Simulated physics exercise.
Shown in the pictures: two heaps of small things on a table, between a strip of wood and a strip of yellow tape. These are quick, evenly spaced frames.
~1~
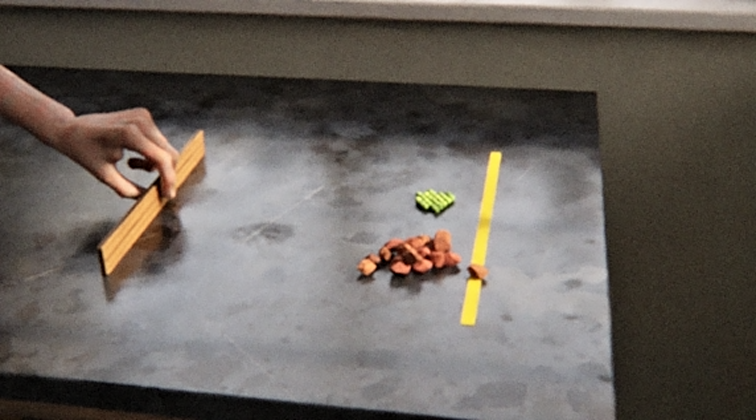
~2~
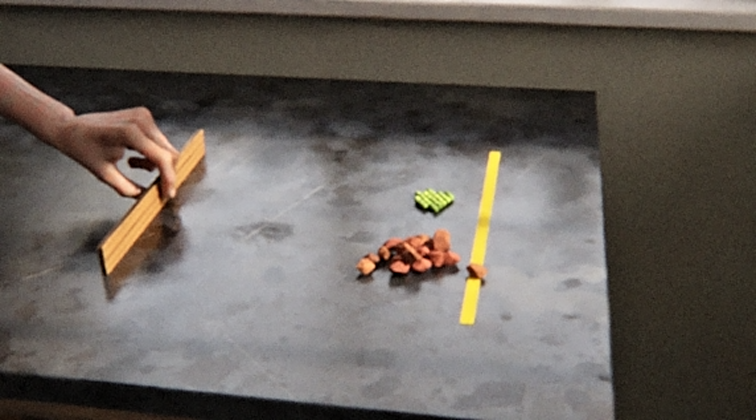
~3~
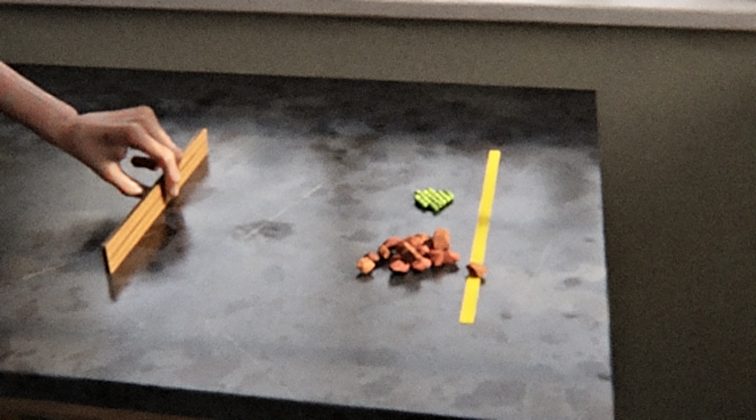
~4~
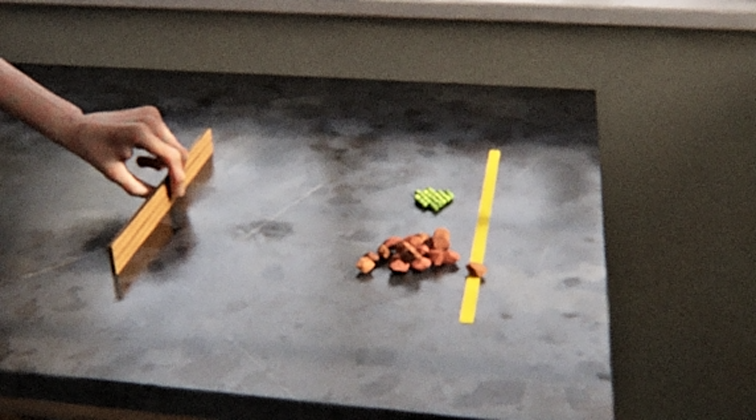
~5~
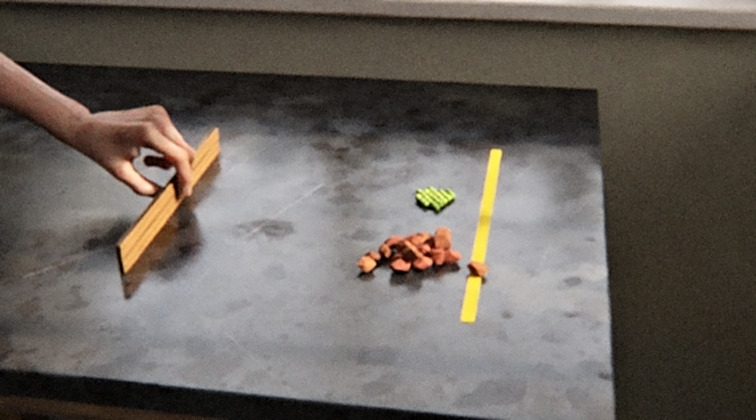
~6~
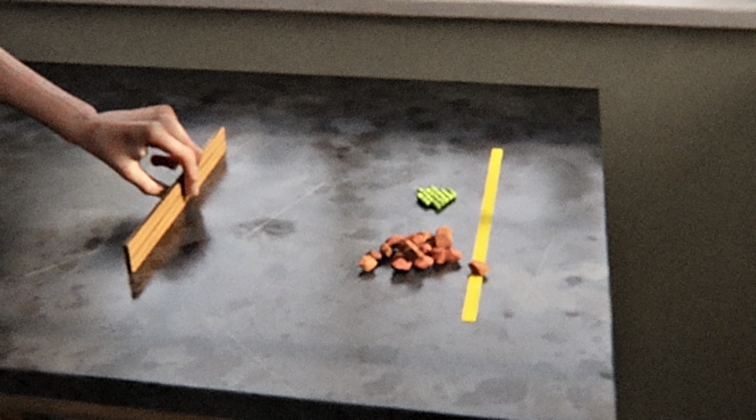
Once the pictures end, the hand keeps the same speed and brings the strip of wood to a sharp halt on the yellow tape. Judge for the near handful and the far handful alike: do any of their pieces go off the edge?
As I see it, the near handful never goes over. The far handful never goes over.
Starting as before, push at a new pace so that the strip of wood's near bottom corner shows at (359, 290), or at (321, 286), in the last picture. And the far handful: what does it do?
First place: It spills some off. Second place: It spills some off.
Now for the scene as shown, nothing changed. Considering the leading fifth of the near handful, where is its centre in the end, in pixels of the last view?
I'd guess somewhere about (535, 258).
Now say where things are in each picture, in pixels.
The first frame shows strip of wood at (110, 250), at rest; yellow tape at (495, 160), well back from the edge; edge at (607, 239); near handful at (421, 255), a few bits of crushed brick; far handful at (433, 201), a few dried peas.
The second frame shows strip of wood at (111, 249); far handful at (432, 200).
The third frame shows strip of wood at (114, 248); near handful at (420, 253).
The fourth frame shows strip of wood at (120, 248); far handful at (432, 199).
The fifth frame shows strip of wood at (128, 248); near handful at (422, 252).
The sixth frame shows strip of wood at (136, 247); yellow tape at (496, 156); edge at (608, 236); near handful at (423, 251); far handful at (434, 197).
Then, 1.50 s past the last view, strip of wood still moving, near (334, 189); near handful all on the table, its front near (479, 267); far handful all on the table, its front near (453, 195).
Then, 3.01 s past the last view, strip of wood stopped at the yellow tape; near handful all on the table, its front near (538, 272); far handful all on the table, its front near (518, 198).
Finally, strip of wood stopped at the yellow tape; near handful all on the table, its front near (538, 272); far handful all on the table, its front near (521, 198).
